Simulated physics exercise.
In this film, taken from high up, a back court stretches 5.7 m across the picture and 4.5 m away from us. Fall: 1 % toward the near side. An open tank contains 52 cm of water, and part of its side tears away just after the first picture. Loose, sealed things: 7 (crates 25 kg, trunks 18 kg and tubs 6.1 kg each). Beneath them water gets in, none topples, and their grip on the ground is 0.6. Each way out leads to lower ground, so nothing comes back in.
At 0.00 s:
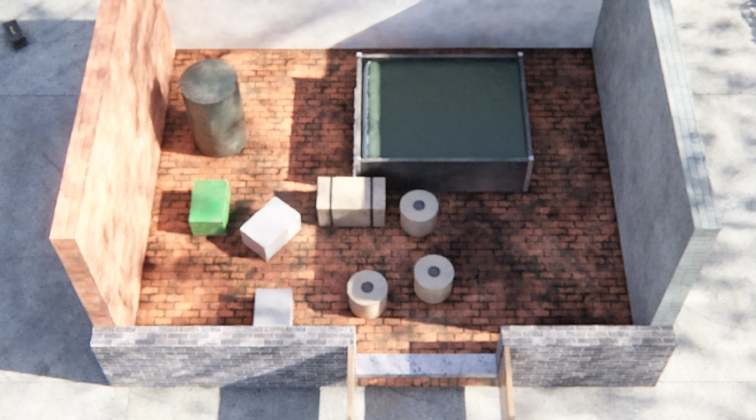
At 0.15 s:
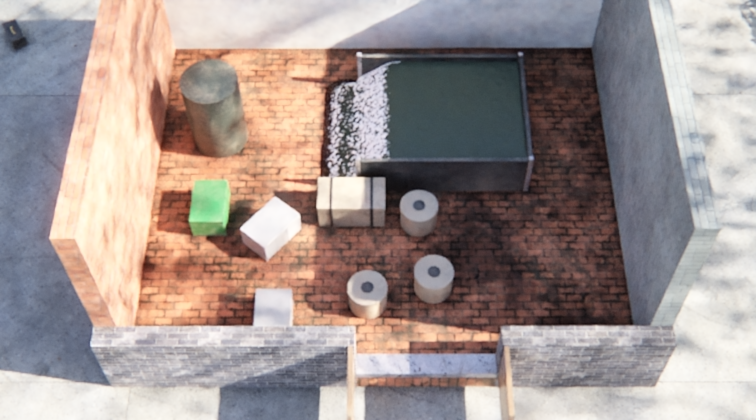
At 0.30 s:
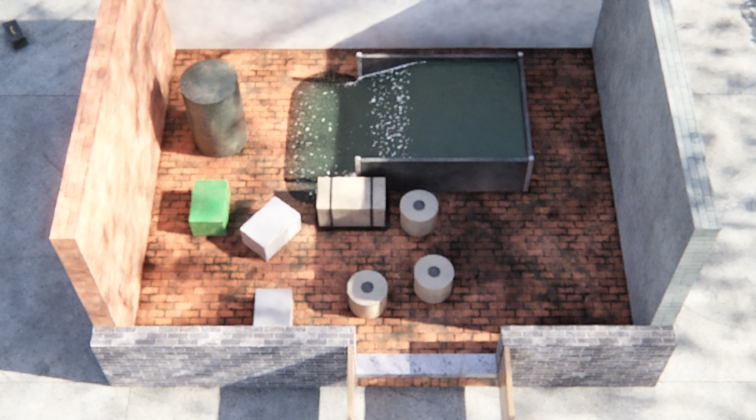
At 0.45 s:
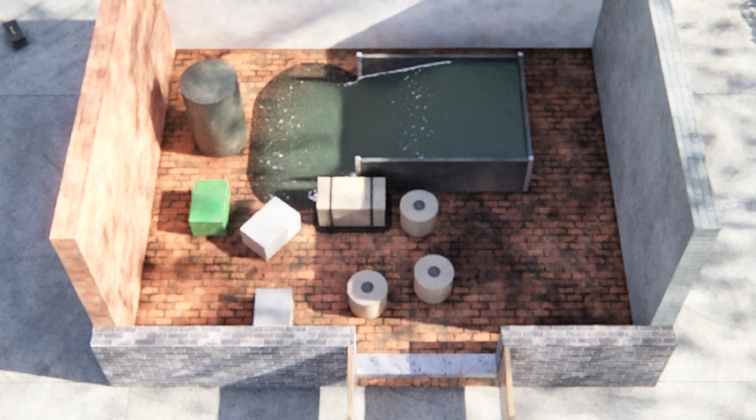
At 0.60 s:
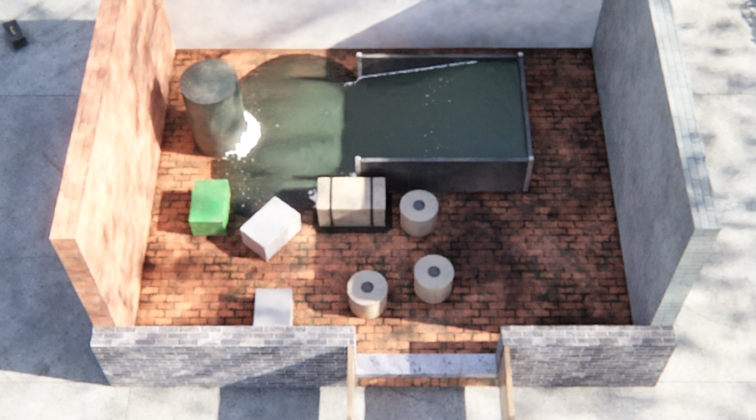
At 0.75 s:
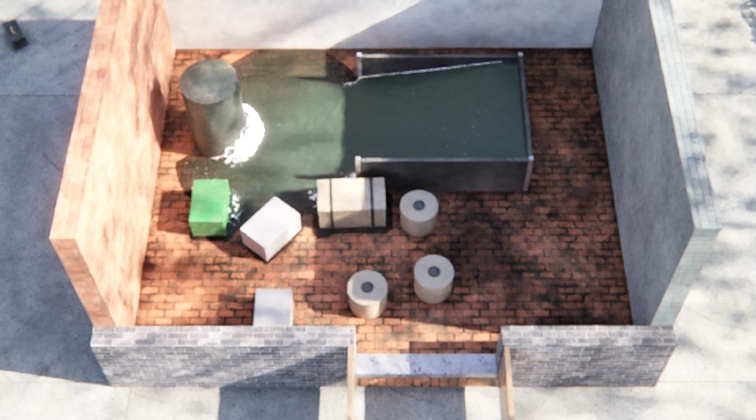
To begin with, dark green water sits in an open tank in a brick-floored walled court. Then it pours out through the tank's left side, foaming, and spreads left across the floor, reaching the upright cylinder and then the green crate, while the crates and tubs stay where they are.
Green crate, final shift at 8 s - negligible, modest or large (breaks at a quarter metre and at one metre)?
Beyond a metre.
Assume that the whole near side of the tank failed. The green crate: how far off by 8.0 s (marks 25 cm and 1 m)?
Had it gone that way, the green crate would sit tight.
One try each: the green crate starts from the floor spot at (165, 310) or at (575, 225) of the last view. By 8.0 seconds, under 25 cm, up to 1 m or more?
Results, in order: Borne far off, then essentially stationary.
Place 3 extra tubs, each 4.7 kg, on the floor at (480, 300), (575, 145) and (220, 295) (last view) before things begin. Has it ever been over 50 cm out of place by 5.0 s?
The first one ends up inside that, the second inside that, the third beyond that.
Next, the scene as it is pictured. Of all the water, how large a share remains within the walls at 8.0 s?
Somewhere near 92 percent, give or take.
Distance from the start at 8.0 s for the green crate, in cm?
Around 250 cm from where it started.
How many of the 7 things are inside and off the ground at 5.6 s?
1 at that moment.
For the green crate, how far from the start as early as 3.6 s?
Around 150 cm from the start by that time.
After 1.6 s the green crate is near (174, 224), 0.5 m from its start, aground; 0 of 7 are out; 0 afloat.
After 3.6 s the green crate is near (236, 304), 1.5 m from its start, afloat; 0 of 7 are out; 1 afloat.
After 5.6 s the green crate is near (418, 231), 2.5 m from its start, aground; 0 of 7 are out; 1 afloat.
After 8.0 s the green crate is near (428, 230), 2.6 m from its start, aground; 0 of 7 are out; 1 afloat.
